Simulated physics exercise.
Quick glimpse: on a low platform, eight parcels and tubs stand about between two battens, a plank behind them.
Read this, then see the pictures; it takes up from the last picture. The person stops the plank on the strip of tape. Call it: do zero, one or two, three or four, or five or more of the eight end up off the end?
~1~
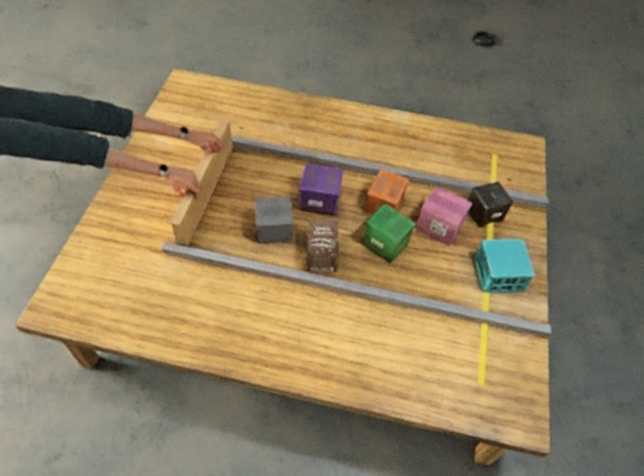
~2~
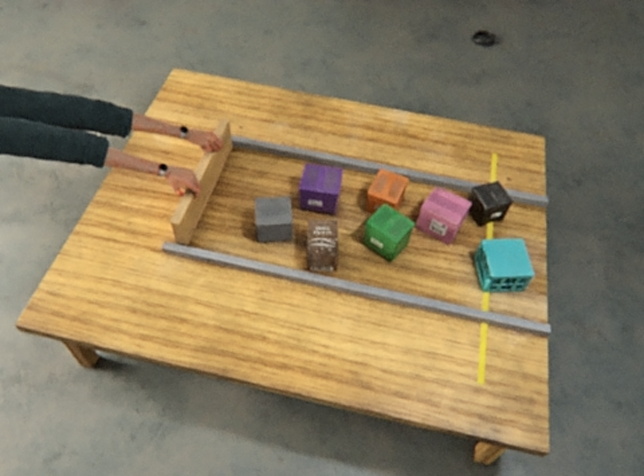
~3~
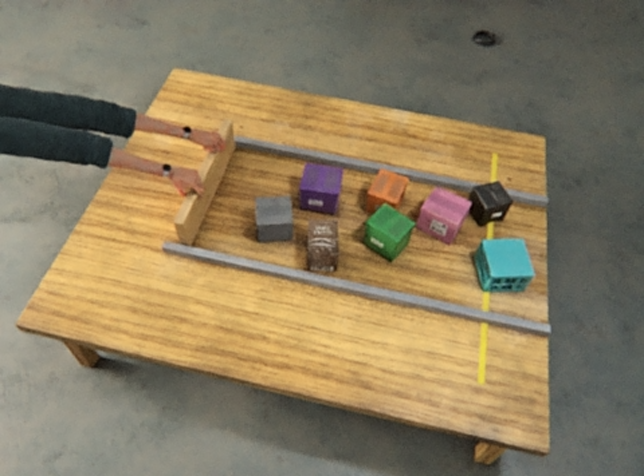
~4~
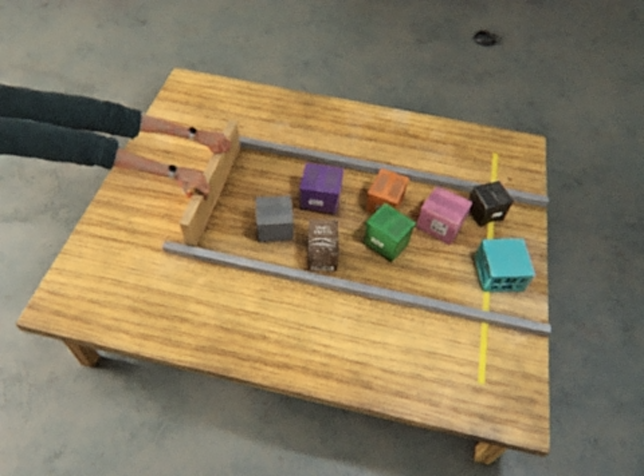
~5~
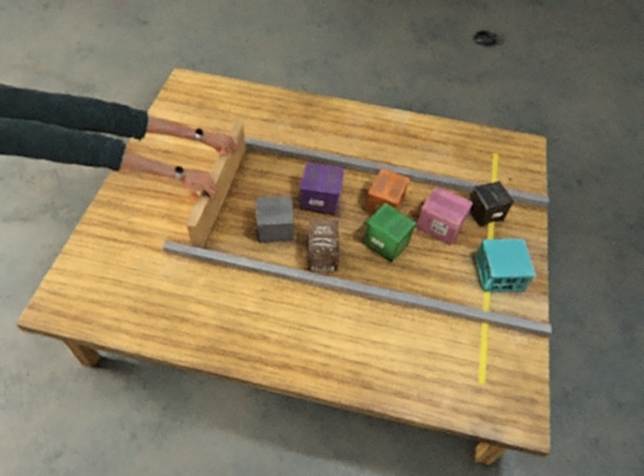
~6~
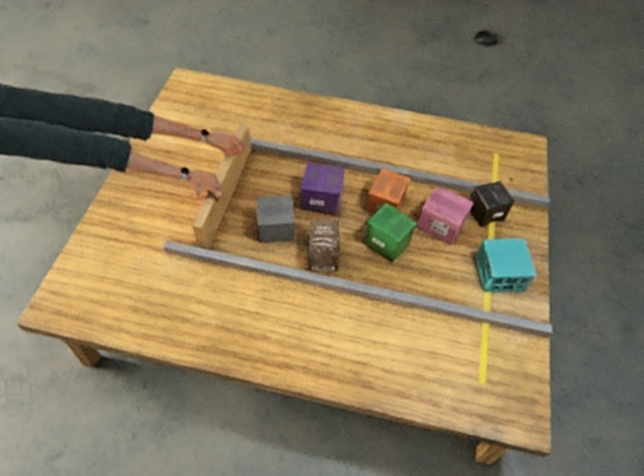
Three or four end up off it.
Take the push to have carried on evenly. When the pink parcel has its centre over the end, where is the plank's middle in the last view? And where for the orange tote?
Near (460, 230) in the first case, near (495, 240) in the other.
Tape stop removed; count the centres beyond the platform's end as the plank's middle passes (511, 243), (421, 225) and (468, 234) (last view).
In order: 6, 0, 3.
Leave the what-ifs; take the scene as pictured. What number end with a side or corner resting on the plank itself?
It ends up touching 2.
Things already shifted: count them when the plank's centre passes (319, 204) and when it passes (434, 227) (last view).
At the first spot 3, then 8.
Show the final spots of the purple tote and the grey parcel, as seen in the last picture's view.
Taking them in turn, first comes (516, 229), then (511, 273).
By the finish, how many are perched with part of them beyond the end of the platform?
I make it 3.
A little later, none off yet; turquoise crate at rest near (505, 266); black tote at rest near (490, 204); pink parcel at rest near (445, 216).
Next, none off yet; turquoise crate at rest near (505, 266); black tote shifted a little near (494, 203); pink parcel shifted a little near (466, 220).
Later still, none off yet; turquoise crate shifted about its own width near (534, 278); black tote shifted about its own width near (529, 206); pink parcel shifted well along near (534, 232).
When it is over, the number that fall off is three or four; down, pink parcel, black tote and turquoise crate.
